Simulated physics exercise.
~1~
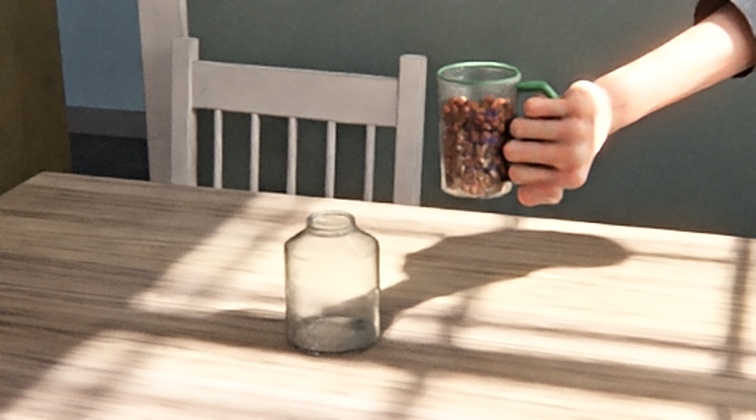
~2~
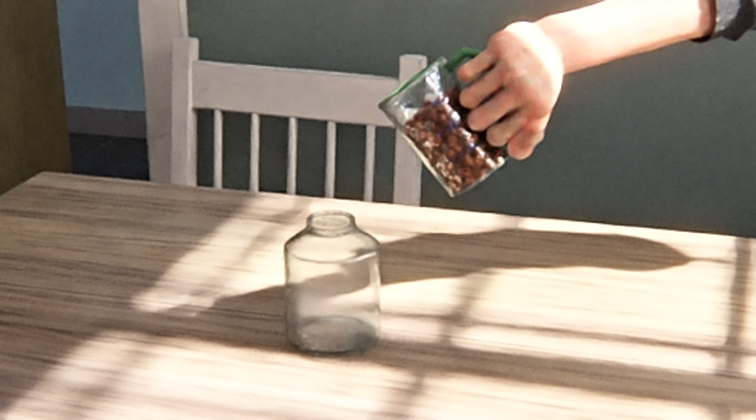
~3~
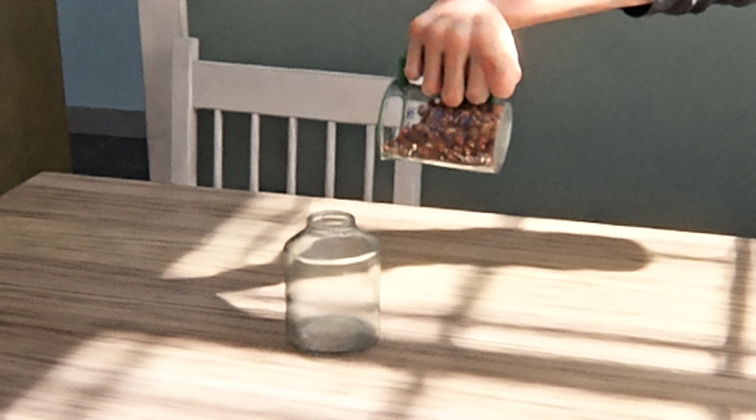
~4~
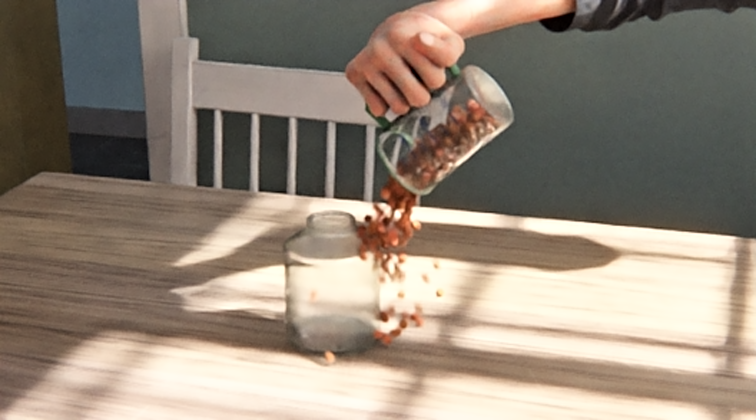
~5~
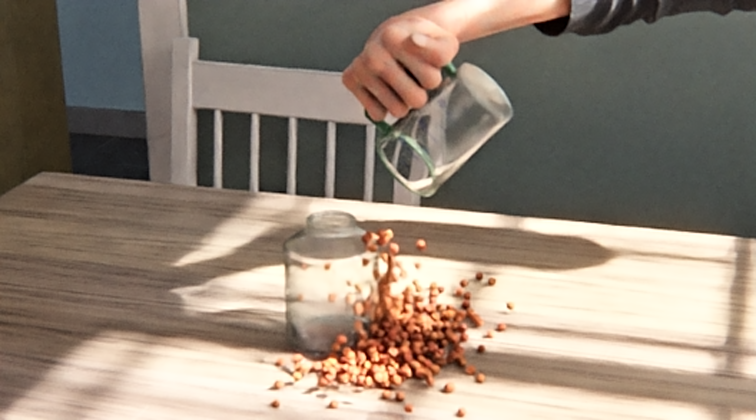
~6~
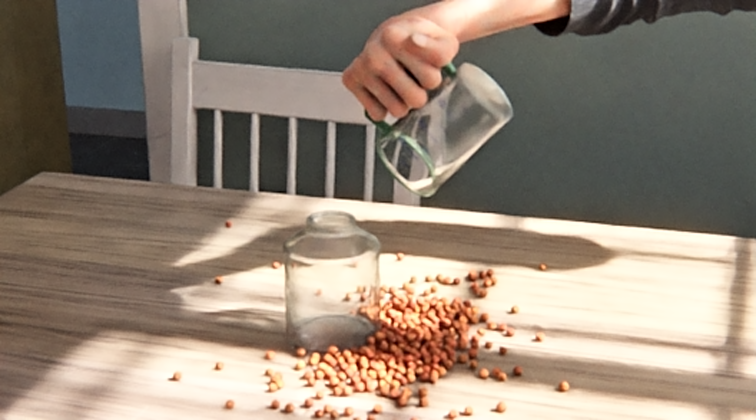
A hand tipping a clear cup of reddish-brown pellets, missing the glass jar and spilling them all across a sunlit wooden table.
